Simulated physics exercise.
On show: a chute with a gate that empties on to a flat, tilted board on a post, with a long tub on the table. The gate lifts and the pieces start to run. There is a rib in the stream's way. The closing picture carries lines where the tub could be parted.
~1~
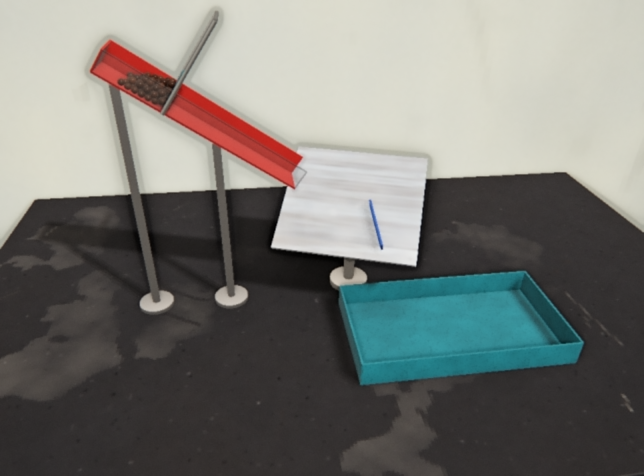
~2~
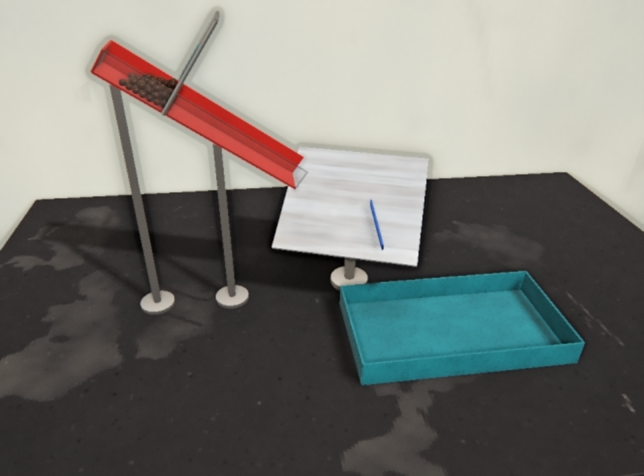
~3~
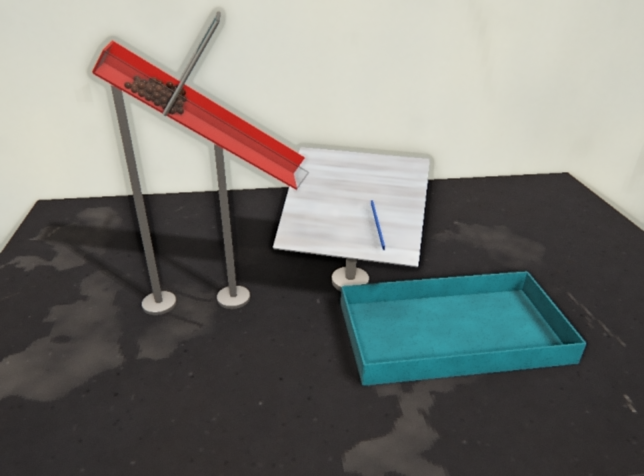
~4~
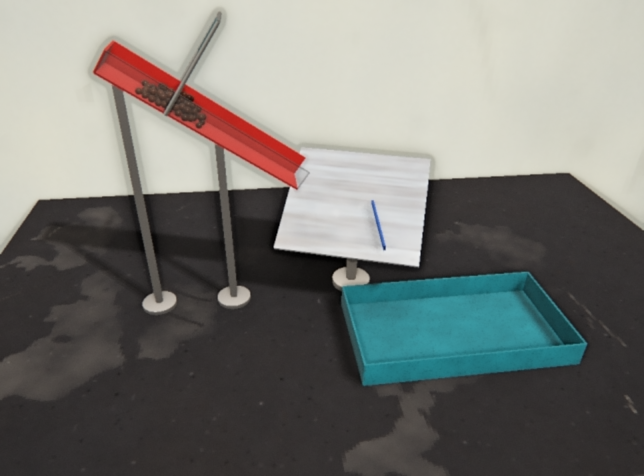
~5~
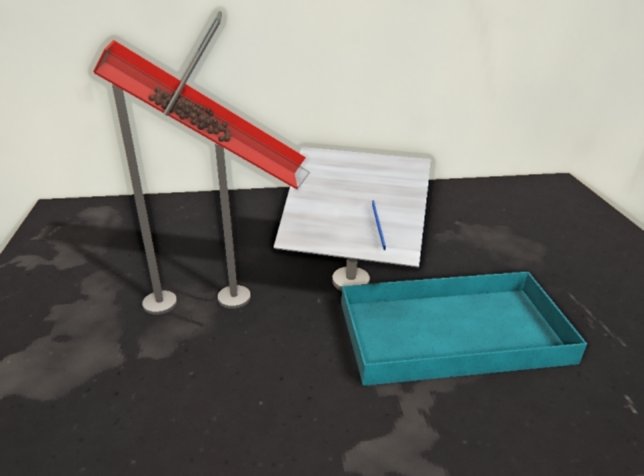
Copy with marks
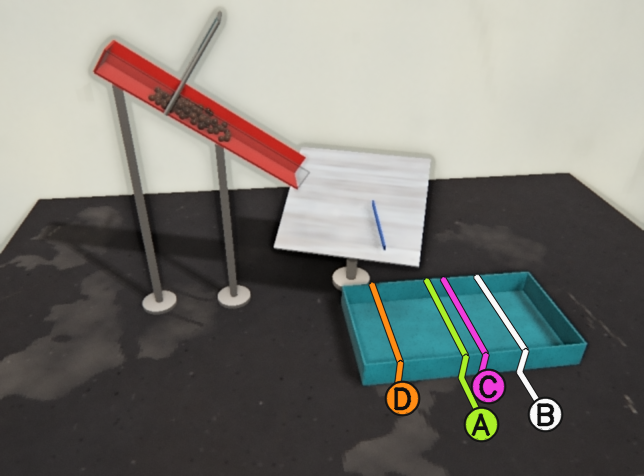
A sloping red chute on two grey posts stands at the left of a dark, blotchy tabletop against a pale wall, seen from slightly above. Small brown balls sit near its top behind a grey rod, with a tilted whitish board bearing a thin blue strip and an empty teal tub to the right. The balls slide a short way down the chute past the rod, spreading into a longer cluster.
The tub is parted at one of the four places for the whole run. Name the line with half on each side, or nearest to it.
Line D.
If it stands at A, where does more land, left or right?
More lands on the left.
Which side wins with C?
Left.
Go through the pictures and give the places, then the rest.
The first frame shows load behind the gate at (152, 90), chocolate balls; lip of the chute at (293, 181), sloping gently.
The second frame shows middle of the board at (353, 201), tilted fairly steeply; middle of its low edge at (343, 256); of its high edge at (362, 152).
The third frame shows front corners of the tub at (365, 365) and (585, 343), empty; front of the load at (181, 111).
The fourth frame shows middle of the load at (173, 102); its front at (203, 117), about a quarter of the way to the lip; rib from (373, 200) to (385, 246).
The fifth frame shows middle of the load at (187, 113); its front at (228, 135), about a third of the way to the lip.
On the marked copy, line A crosses the front rim at (465, 355); line B crosses the front rim at (525, 350); line C crosses the front rim at (485, 353); line D crosses the front rim at (400, 361).
With A, of what is caught, nearly all on the left of the divider, a small part on the right.
With B, of what is caught, nearly all on the left of the divider, a stray few on the right.
With C, of what is caught, nearly all on the left of the divider, a stray few on the right.
With D, of what is caught, about two thirds on the left of the divider, about a third on the right.
